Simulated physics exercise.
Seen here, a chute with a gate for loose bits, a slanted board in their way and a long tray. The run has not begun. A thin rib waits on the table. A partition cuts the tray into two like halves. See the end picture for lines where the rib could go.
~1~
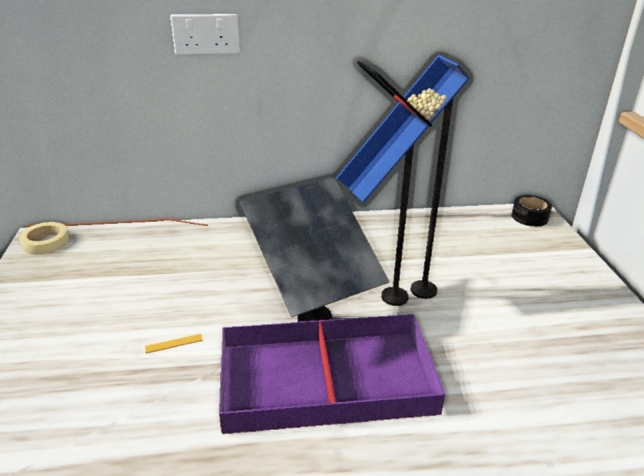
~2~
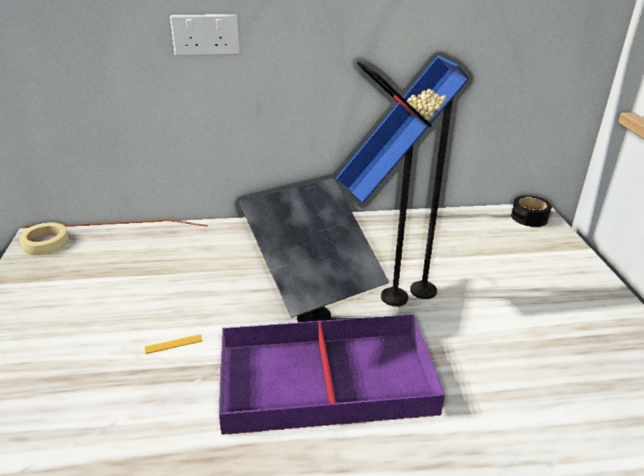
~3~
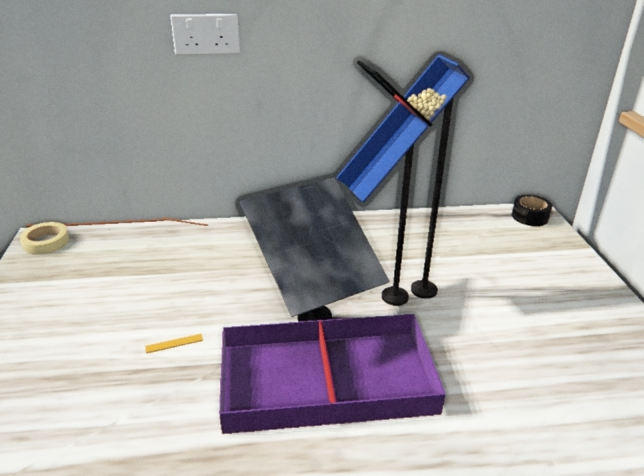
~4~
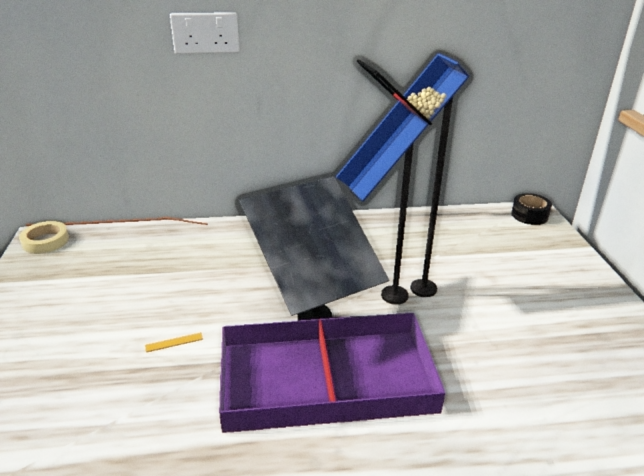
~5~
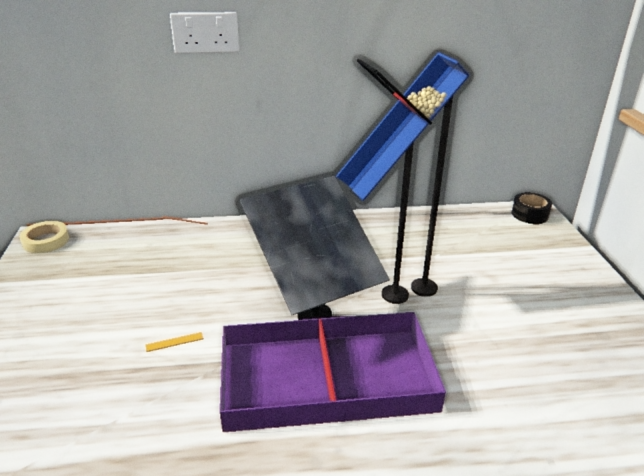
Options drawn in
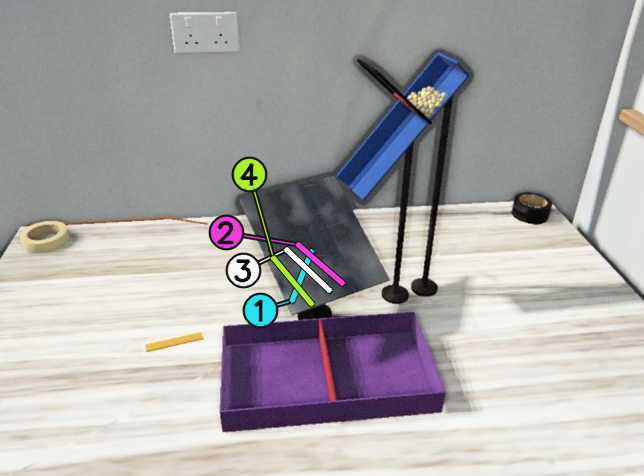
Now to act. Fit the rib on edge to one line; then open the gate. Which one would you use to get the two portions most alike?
Line 1.
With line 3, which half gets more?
The right half.
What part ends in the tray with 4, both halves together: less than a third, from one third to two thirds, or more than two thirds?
It is more than two thirds.
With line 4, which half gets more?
More lands on the right.
On the marked copy, line 1 from (311, 251) to (292, 300); line 2 from (297, 244) to (342, 283); line 3 from (286, 249) to (329, 290); line 4 from (273, 258) to (311, 303).
With 1, of what is caught, roughly half in the left half, roughly half in the right.
With 2, of what is caught, about a tenth in the left half, almost all in the right.
With 3, of what is caught, about a tenth in the left half, almost all in the right.
With 4, of what is caught, about a tenth in the left half, almost all in the right.
